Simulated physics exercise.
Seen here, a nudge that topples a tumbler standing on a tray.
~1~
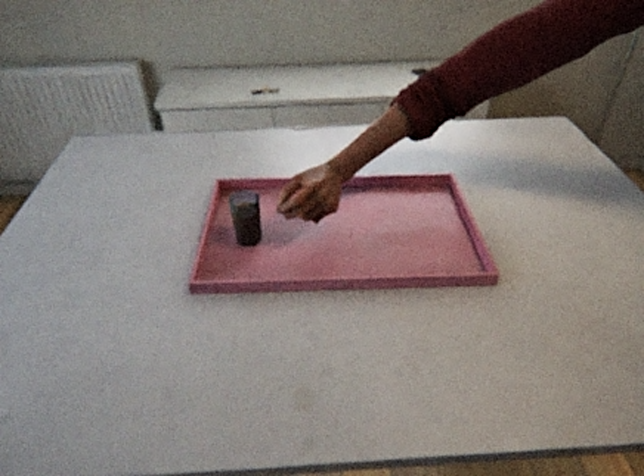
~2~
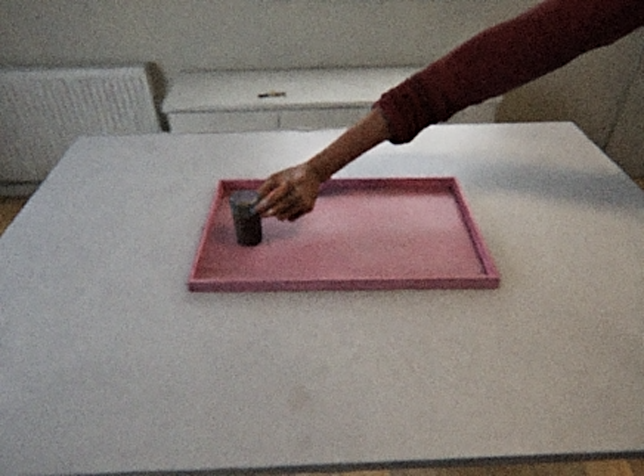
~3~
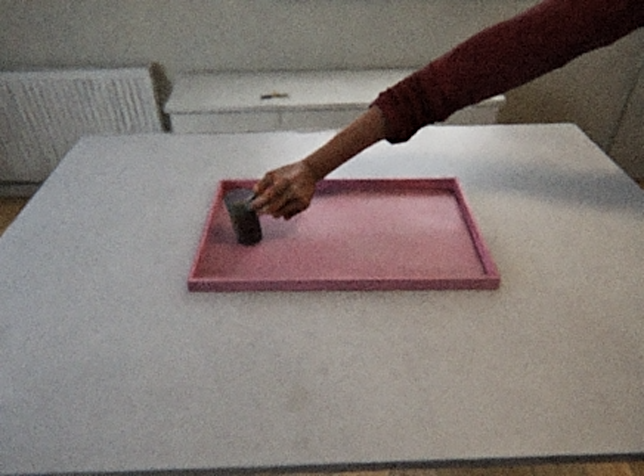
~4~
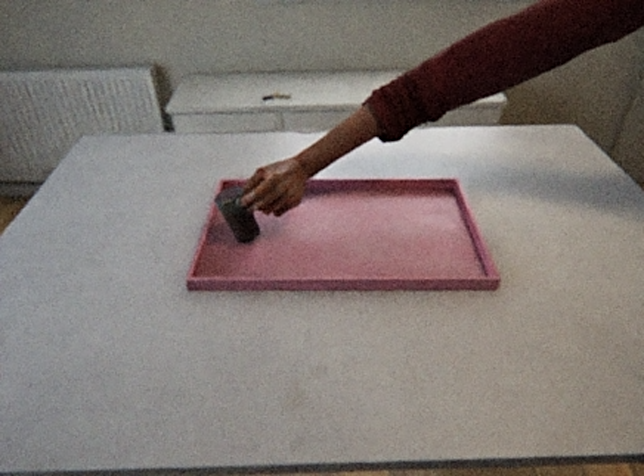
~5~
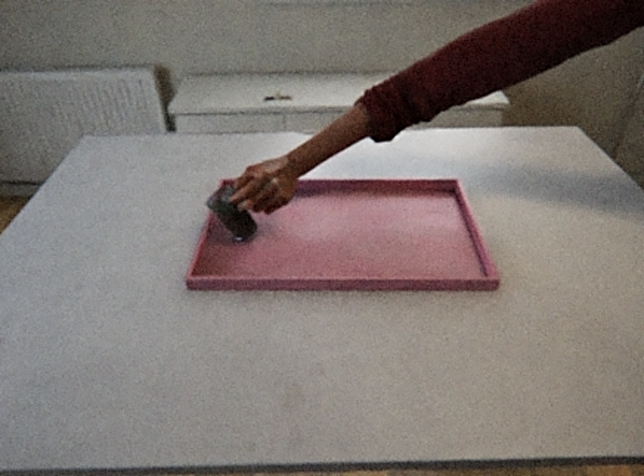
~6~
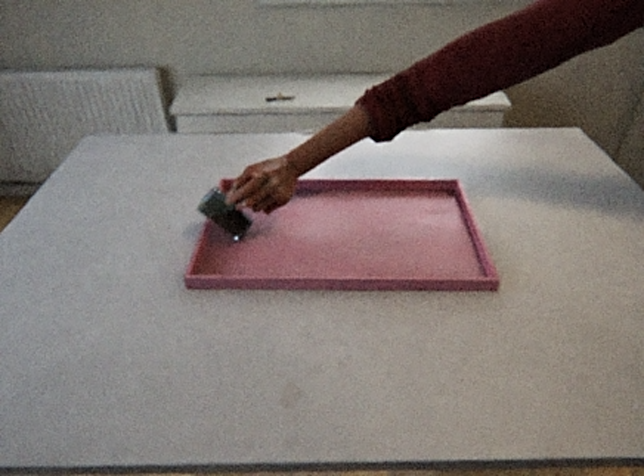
A hand at the end of a dark red sleeve reaches in from the upper right toward a dark tumbler standing at the left of a pink tray. The tray lies on a pale table, seen from slightly above in a dim room, with a white radiator and a low white cabinet behind. The fingers touch the tumbler's upper part and push it leftward, and it leans further and further left.
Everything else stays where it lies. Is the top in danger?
The spill wets the top as well.
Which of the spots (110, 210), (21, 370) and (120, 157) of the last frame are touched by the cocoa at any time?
In turn: In the puddle, dry, dry.
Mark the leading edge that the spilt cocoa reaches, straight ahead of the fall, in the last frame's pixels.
Near (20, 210).
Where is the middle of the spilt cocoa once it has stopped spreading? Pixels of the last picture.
Around (80, 227).
Shortly, the tumbler lies across the rim; the puddle covers about as much as a plate; it has landed past the rim.
Then, the puddle covers about as much as a tray; it has landed past the rim.
At the finish, the puddle covers about as much as a tray; it has landed past the rim.
